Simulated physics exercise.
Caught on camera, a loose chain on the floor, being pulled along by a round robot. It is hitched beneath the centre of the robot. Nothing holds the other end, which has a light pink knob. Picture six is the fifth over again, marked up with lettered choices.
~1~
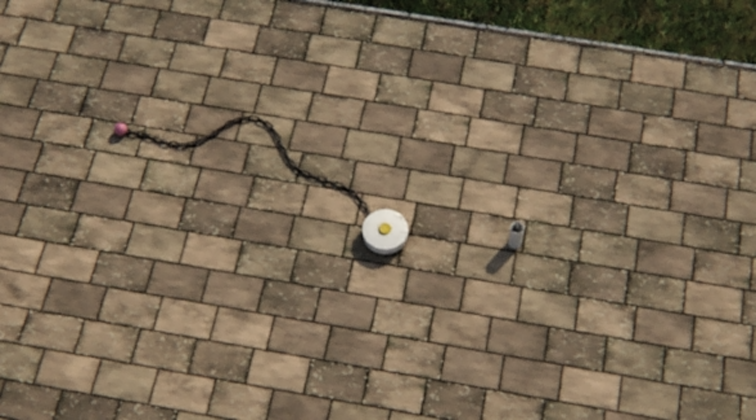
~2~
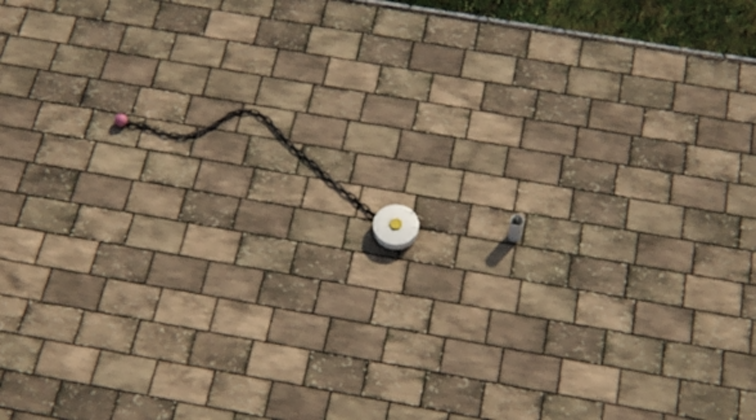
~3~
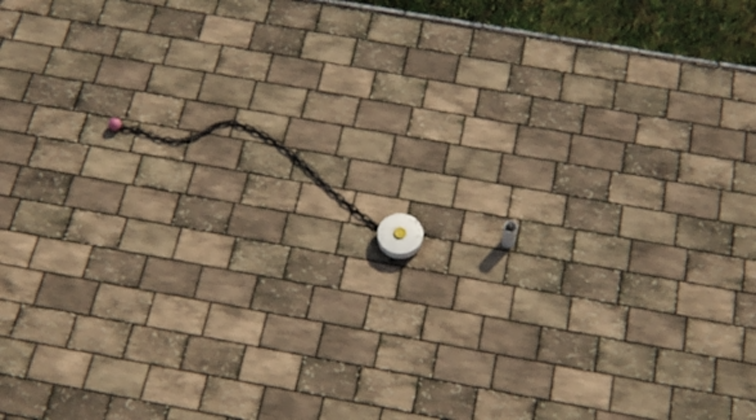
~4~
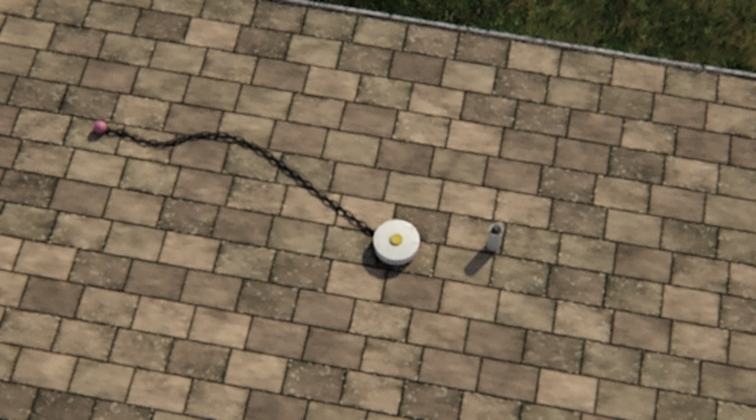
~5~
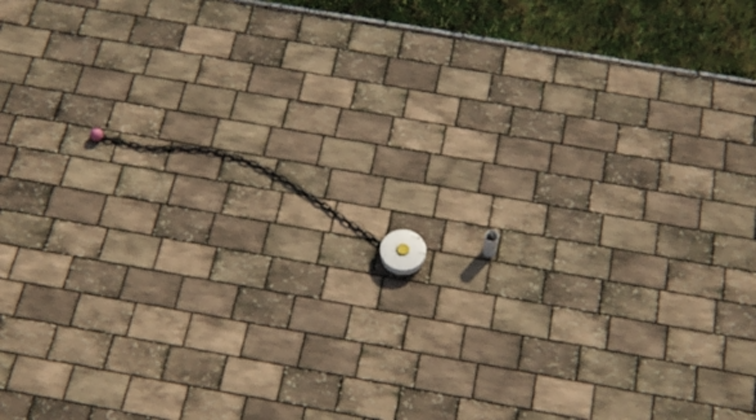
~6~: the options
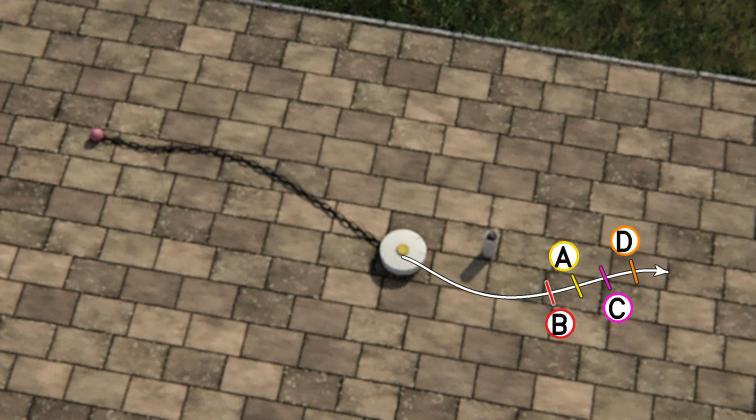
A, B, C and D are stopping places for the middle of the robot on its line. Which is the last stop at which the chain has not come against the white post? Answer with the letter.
Mark C.
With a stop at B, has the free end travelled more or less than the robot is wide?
More.
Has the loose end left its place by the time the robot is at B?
Yes.
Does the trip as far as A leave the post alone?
Yes.
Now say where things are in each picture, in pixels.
White post (516, 235); robot (385, 232); free end (120, 129), in the first frame.
Robot (396, 228); white post (516, 228), in the second frame.
Robot (400, 237); white post (509, 235), in the third frame.
Robot (396, 243); white post (495, 238), in the fourth frame.
Robot (403, 253); free end (96, 135); white post (491, 244), in the fifth frame.
On the copy, A at (577, 286); B at (550, 293); C at (605, 278); D at (634, 272); the route from (403, 257) via (537, 295) to (668, 272).
On C. First, robot (470, 287), middle of the chain (311, 211), free end (159, 146).
Then, robot (545, 290), middle of the chain (372, 239), free end (219, 169).
Finally, robot (606, 274), middle of the chain (425, 249), free end (265, 189); nothing has been touched.
By contrast, A is safe but short; B is safe but short; D brings the chain against the post.
